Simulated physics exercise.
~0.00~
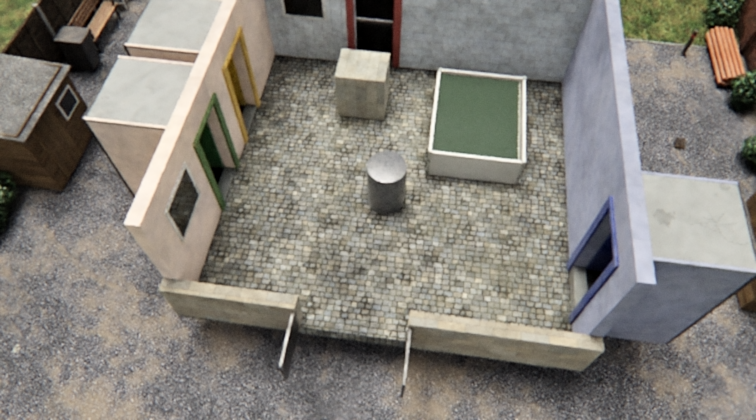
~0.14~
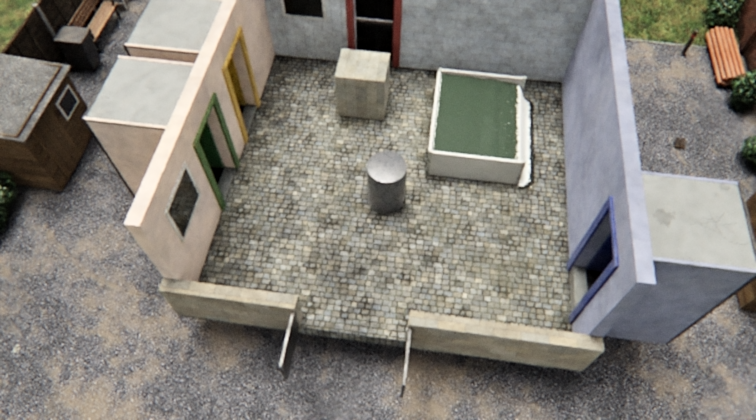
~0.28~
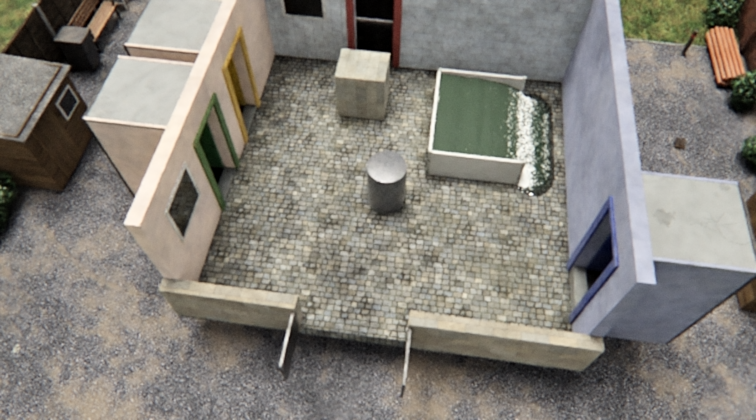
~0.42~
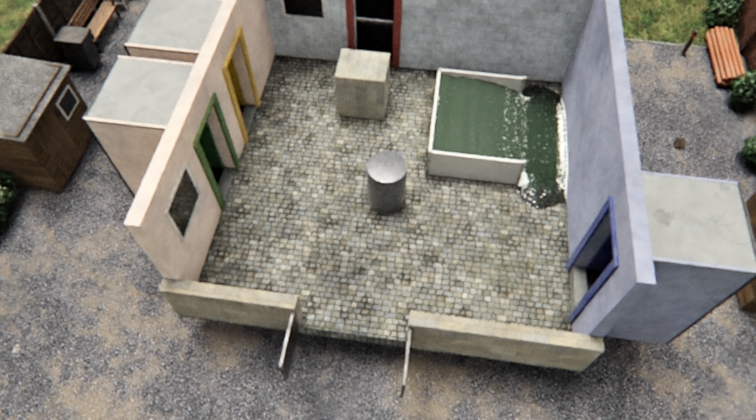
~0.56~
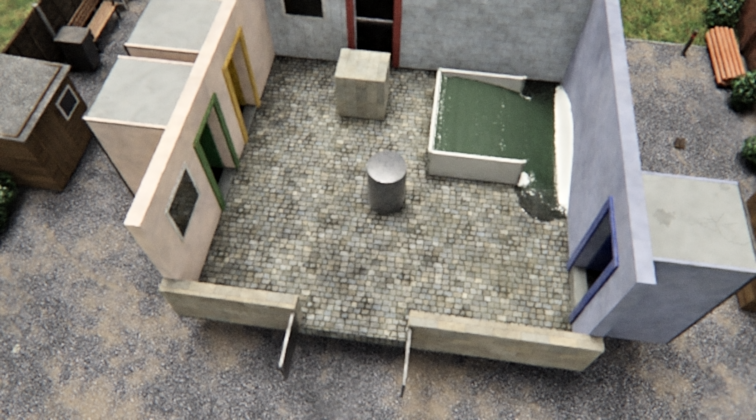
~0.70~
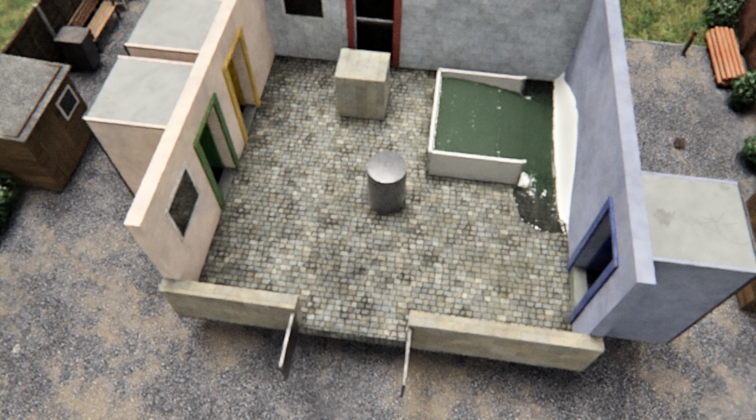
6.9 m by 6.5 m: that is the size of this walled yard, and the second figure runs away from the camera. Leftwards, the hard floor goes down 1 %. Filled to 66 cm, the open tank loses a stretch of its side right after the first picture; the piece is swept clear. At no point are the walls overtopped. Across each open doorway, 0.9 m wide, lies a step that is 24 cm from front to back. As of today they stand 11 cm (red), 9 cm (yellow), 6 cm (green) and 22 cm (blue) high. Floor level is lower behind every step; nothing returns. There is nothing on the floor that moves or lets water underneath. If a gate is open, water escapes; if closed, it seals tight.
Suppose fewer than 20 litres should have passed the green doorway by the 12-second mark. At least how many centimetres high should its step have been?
I would say at least 8 cm.
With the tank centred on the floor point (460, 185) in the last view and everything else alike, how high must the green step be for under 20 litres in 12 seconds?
Minimum: Approx. 8.5 cm.
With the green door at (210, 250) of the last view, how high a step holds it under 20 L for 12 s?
You'd want it roughly 9.0 cm high.
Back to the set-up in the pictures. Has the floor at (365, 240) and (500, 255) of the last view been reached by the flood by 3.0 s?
Note: Point one not yet reached; point two reached.
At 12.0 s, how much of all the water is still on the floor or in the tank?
Remaining share: Around 92 %.
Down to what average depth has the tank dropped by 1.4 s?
It averages near 31 cm.
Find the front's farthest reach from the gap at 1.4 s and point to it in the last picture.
Pixel: About (569, 302).
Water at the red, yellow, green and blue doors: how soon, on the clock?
Red = 2.4 s, yellow = 4.0 s, green = 5.0 s, blue = 1.2 s.
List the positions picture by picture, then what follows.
Still water, 66 cm deep, in the open tank at (479, 116); the green door at (219, 157) is dry, in the first picture.
The gap is at (518, 133), the front 0.3 m out at (529, 183); the back of the open tank holds 66 cm, in the second picture.
The front is at (549, 183), 0.7 m from the gap at (517, 134); 1.7 m2 of floor is wet, 66 cm left at the back, in the third picture.
Water pours out at (517, 135) and has run 1.0 m, to (560, 99); about 13 cm deep outside, 65 cm at the back, in the fourth picture.
The gap is at (517, 135), the front 1.2 m out at (565, 216); the back of the open tank holds 57 cm, in the fifth picture.
The gap is at (517, 136), the front 1.4 m out at (566, 229); the back of the open tank holds 56 cm; 6.0 m in a straight line remain to the green door at (219, 157), in the sixth picture.
After 1.4 s water covers 15 % of the floor, deepest (57 cm) near (560, 82); it has not reached the green door.
After 3.0 s water covers 40 % of the floor, deepest (26 cm) near (571, 350); it has not reached the green door.
After 12.0 s water covers 95 % of the floor, deepest (11 cm) near (218, 224); 11 cm at the green door, 48 litres in over its 6 cm step.
At the green door as built, the water arrived by 5.0 s and peaked near 12 cm at 11.0 s.
With a step of 6.5 cm, 40 litres would have come in within the 12 s; with 9 cm, 10 litres. So under 20 litres takes about 8 cm.
